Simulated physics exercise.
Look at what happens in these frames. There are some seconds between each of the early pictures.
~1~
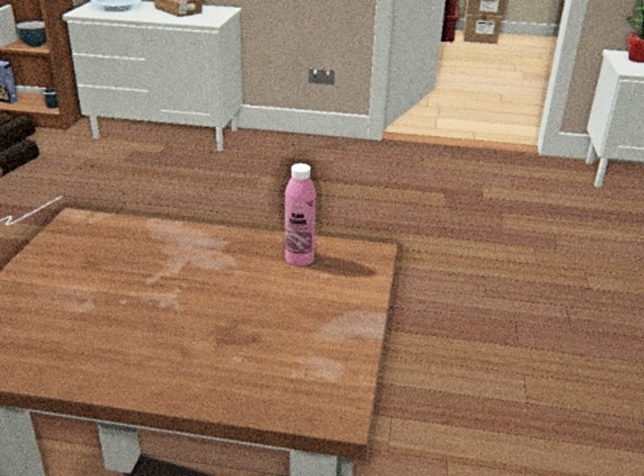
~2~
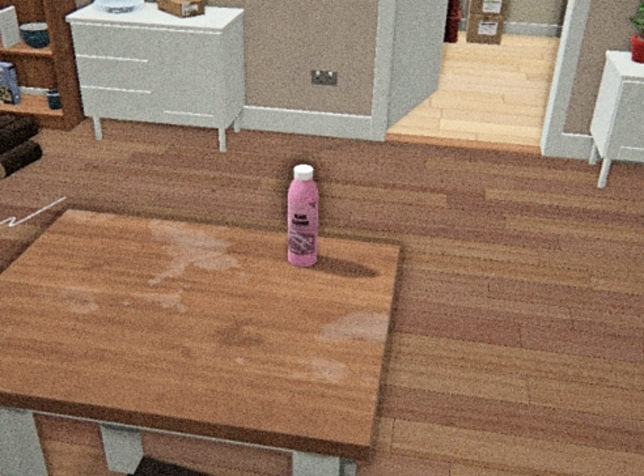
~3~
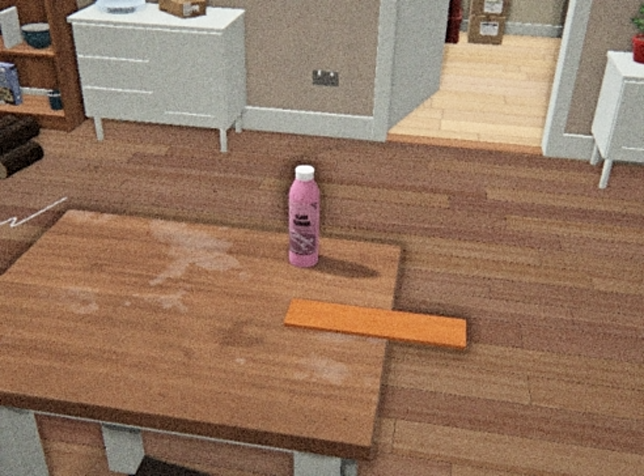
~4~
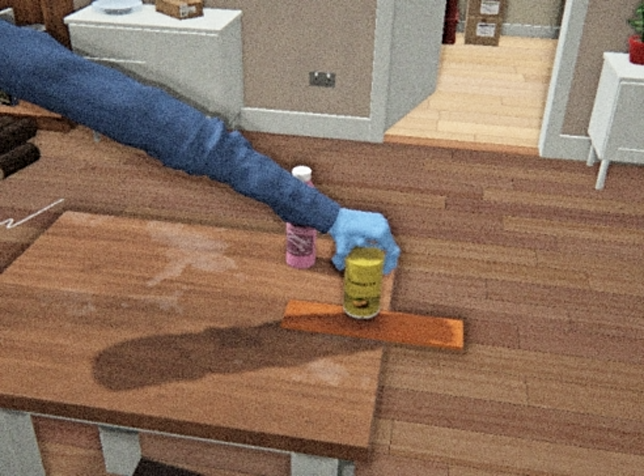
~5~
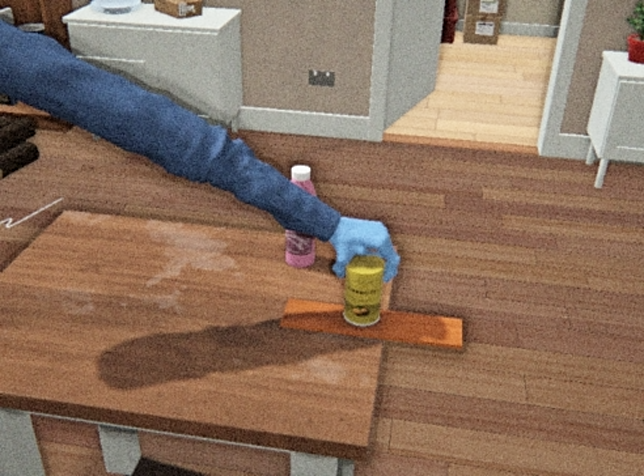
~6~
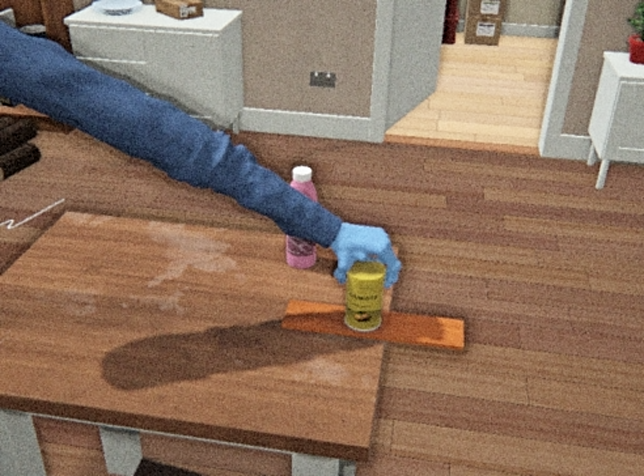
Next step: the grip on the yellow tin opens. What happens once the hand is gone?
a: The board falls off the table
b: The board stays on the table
b, the board stays on the table.
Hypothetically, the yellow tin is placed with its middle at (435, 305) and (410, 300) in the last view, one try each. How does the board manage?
Try 1: It tumbles. Try 2: It tumbles.
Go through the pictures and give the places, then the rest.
In the first picture, the last thing is not in view yet.
In the second picture, the last thing is not in view yet.
In the third picture, the last thing is not in view yet; orange board (375, 323).
In the fourth picture, still above its spot; yellow tin (363, 282); orange board (373, 324).
In the fifth picture, still above its spot; yellow tin (364, 290); orange board (372, 323).
In the sixth picture, set down, still held; yellow tin (365, 295); orange board (373, 324).
Then, 0.40 s after the last picture, nothing has stirred.
Then, 1.10 s after the last picture, yellow tin resting near (365, 295).
At rest, all 3 in place. Seen from the same camera at the end, yellow tin near (365, 295). The board stays on the table.
